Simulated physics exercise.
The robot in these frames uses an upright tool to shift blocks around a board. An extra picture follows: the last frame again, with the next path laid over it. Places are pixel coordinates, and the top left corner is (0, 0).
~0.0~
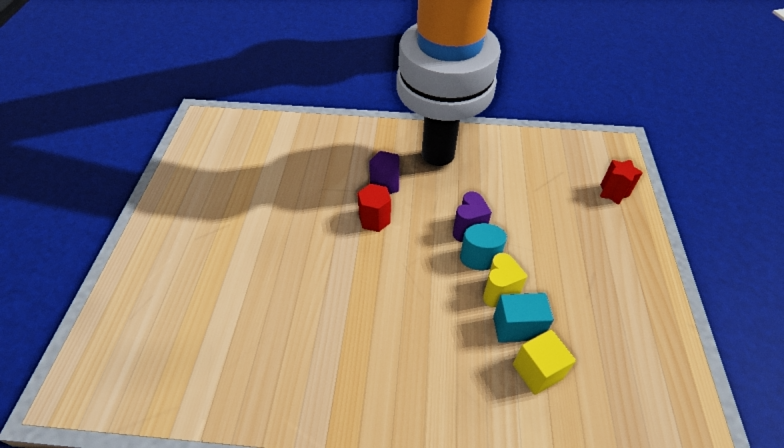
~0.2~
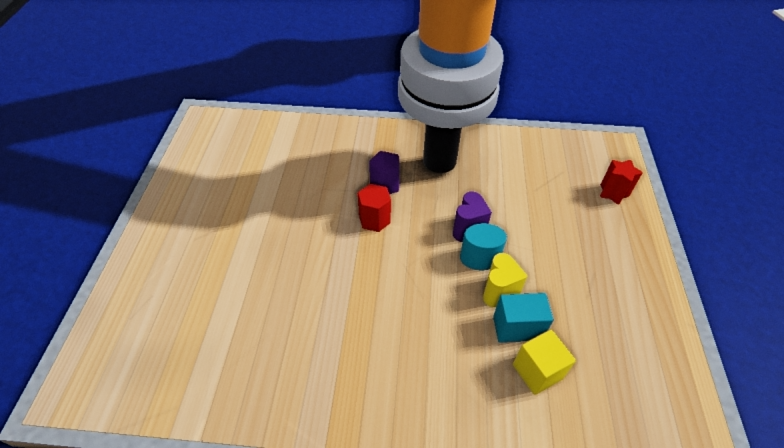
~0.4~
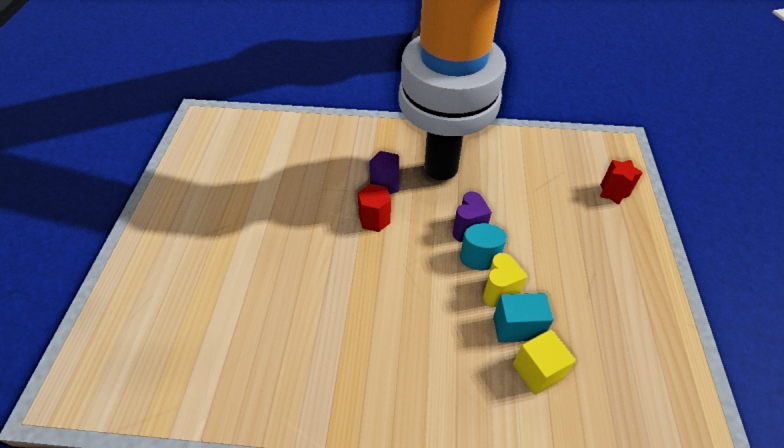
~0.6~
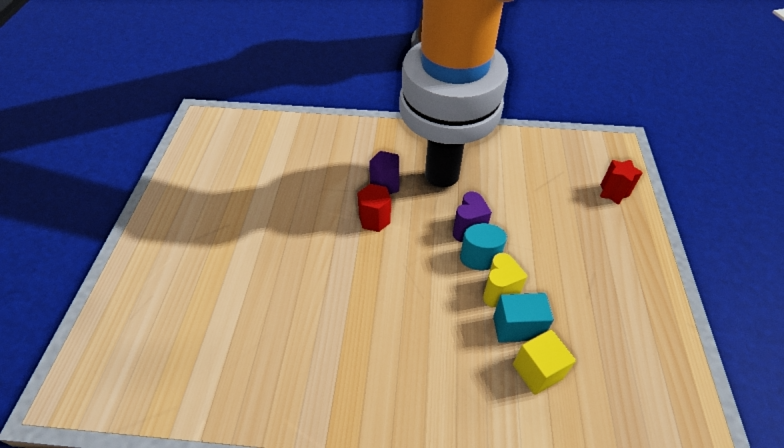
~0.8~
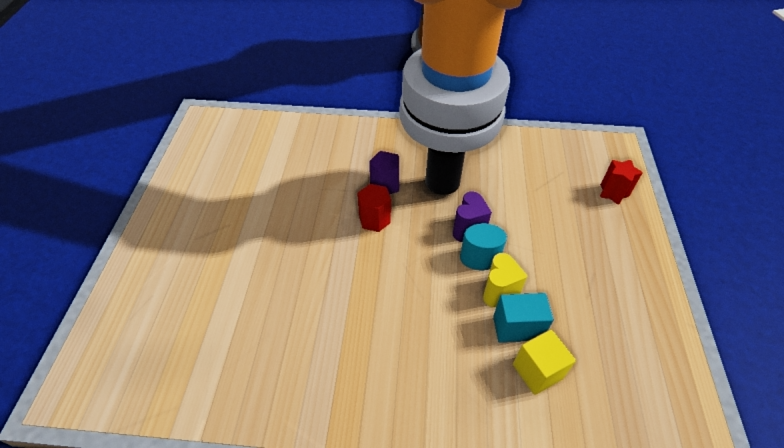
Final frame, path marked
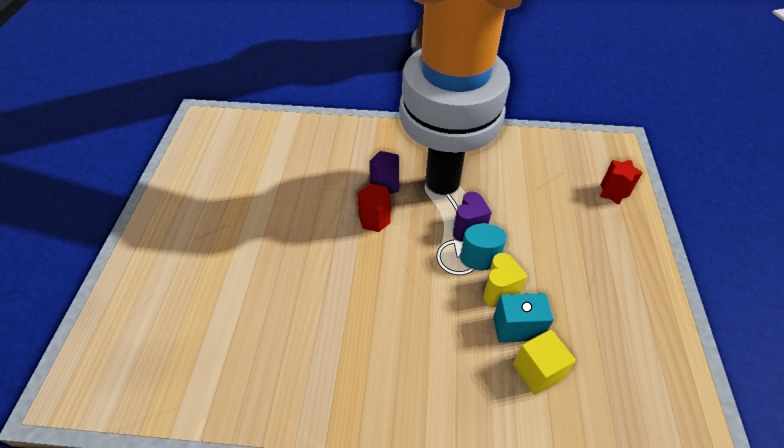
On a wooden board over blue, a robot arm's black-tipped tool edging slightly nearer the viewer while the coloured blocks stay still.
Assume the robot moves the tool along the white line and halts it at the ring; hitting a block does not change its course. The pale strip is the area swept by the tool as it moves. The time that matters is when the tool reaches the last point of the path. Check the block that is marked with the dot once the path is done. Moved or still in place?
The block you're asking about gets moved.
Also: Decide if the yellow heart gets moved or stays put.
It is shifted.
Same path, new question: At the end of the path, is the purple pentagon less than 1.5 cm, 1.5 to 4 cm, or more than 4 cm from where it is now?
Offset: Below 1.5 cm.
The line goes from (442, 188) through (457, 208) and (463, 232) to (458, 257); the dot is on the turquoise rectangular block.
One third of the way, tool at (458, 203); purple heart at (476, 212).
Two thirds of the way, tool at (464, 227); purple heart at (490, 228), turned 25° clockwise; turquoise oval at (494, 254); yellow heart at (510, 284); turquoise rectangular block at (527, 310).
At the end, tool at (459, 252); purple pentagon unmoved; purple heart at (497, 239); turquoise oval at (510, 266); yellow heart at (524, 298), turned 15° clockwise; turquoise rectangular block at (539, 326).
